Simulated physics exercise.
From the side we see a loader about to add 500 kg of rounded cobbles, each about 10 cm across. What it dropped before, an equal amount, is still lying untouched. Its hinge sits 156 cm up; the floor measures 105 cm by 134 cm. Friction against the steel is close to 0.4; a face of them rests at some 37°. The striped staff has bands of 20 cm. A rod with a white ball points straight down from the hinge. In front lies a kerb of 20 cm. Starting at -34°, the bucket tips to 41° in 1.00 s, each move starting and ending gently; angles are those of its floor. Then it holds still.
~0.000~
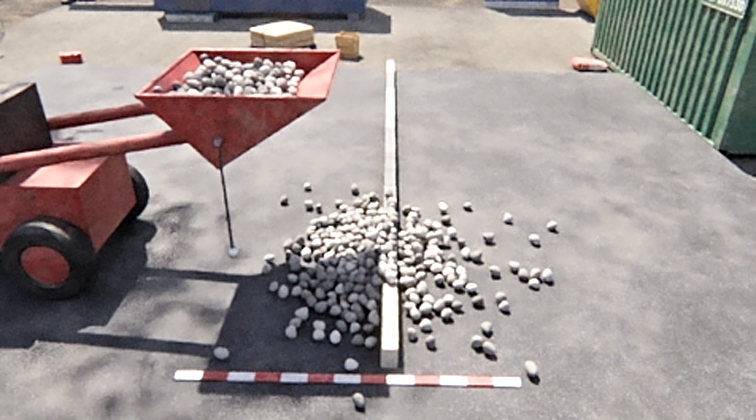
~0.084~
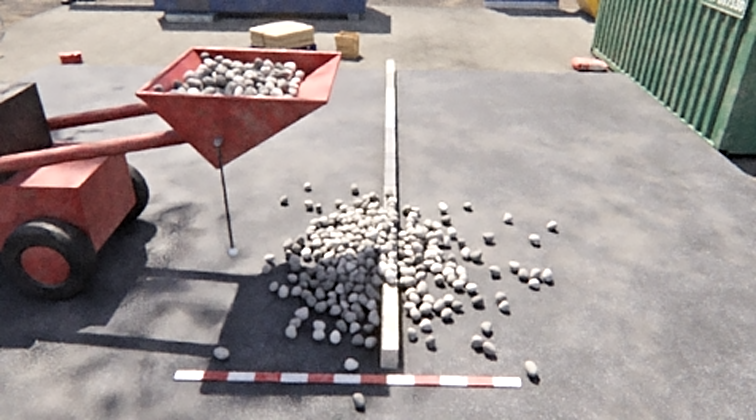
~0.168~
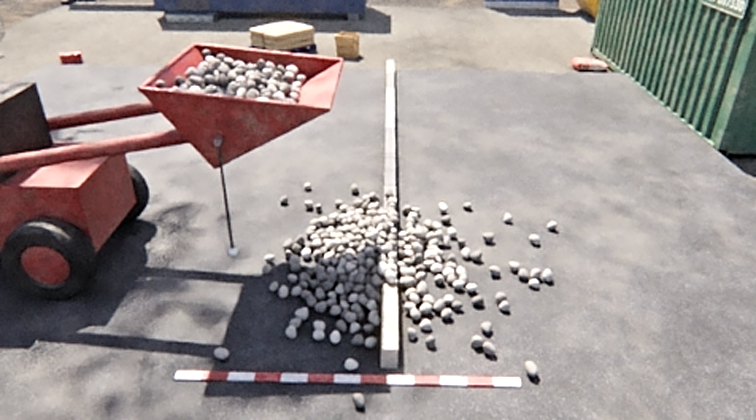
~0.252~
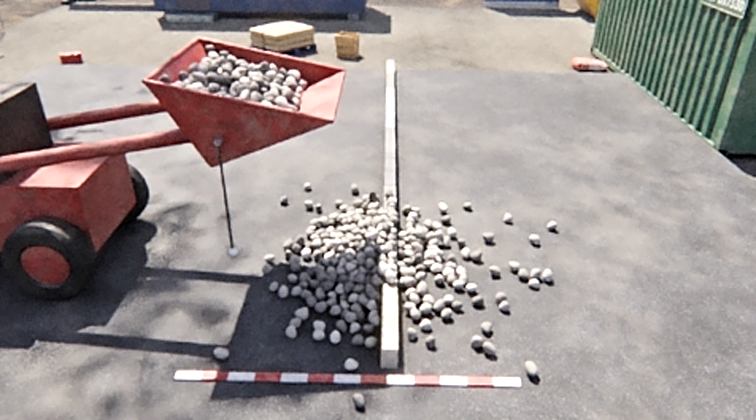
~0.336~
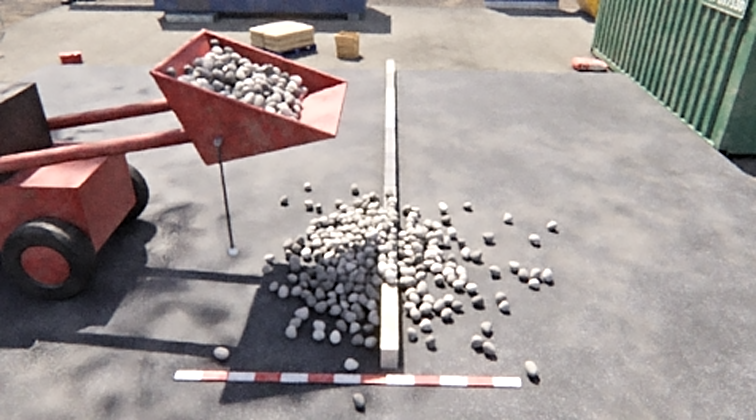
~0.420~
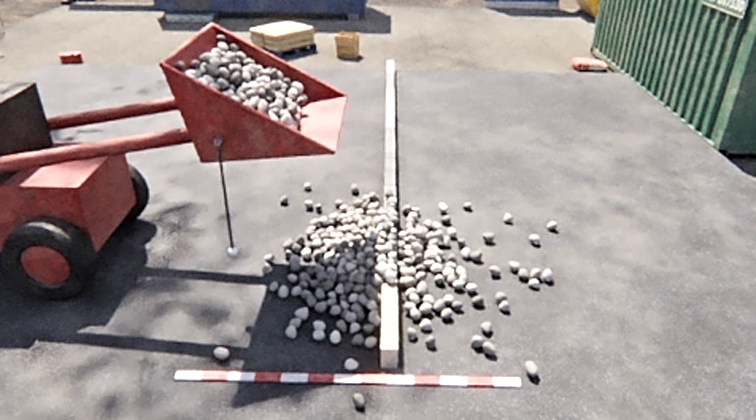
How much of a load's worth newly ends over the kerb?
Close to 21 parts in a hundred.
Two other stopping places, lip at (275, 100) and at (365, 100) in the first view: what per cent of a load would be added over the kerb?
Near 0 per cent from the first place, 70 from the second.
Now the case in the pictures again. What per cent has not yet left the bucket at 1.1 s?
About 75 per cent.
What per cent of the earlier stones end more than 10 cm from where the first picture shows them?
About 15 per cent.
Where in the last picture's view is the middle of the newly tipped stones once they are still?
Their middle is at about (354, 247).
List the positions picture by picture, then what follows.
The bucket is at -34°, its lip at (326, 99); the top of the load is at (223, 71). The earlier load is highest near (380, 241), 29 cm above ground level, 75 % on this side of the kerb, 25 % over the kerb, in the first frame.
The bucket is at -32°, its lip at (327, 102); the top of the load is at (224, 71); the stones move at 0.1 m/s on average, in the second frame.
Lip at (330, 110), floor tilted -28°, highest stones at (217, 66); the stones move at 0.2 m/s on average, in the third frame.
Lip at (333, 122), floor tilted -22°, highest stones at (213, 63); the stones move at 0.3 m/s on average, in the fourth frame.
Lip at (335, 136), floor tilted -14°, highest stones at (213, 59); the stones move at 0.4 m/s on average, in the fifth frame.
Lip at (335, 153), floor tilted -5°, highest stones at (217, 55); the stones move at 0.4 m/s on average, in the sixth frame.
After 0.8 s the floor is at 29°; in per cent of one load, 100 in the bucket, 75 on this side of the kerb, 25 over the kerb; the foremost stones are at (531, 256).
After 1.1 s the floor is at 41°; in per cent of one load, 76 in the bucket, 98 on this side of the kerb, 25 over the kerb; the foremost stones are at (531, 256).
After 1.5 s the floor is at 41°; in per cent of one load, 19 in the bucket, 153 on this side of the kerb, 28 over the kerb; the foremost stones are at (531, 256).
After 4.3 s the floor is at 41°; in per cent of one load, 0 in the bucket, 153 on this side of the kerb, 47 over the kerb; the foremost stones are at (539, 235). Net gain over the kerb, 21.
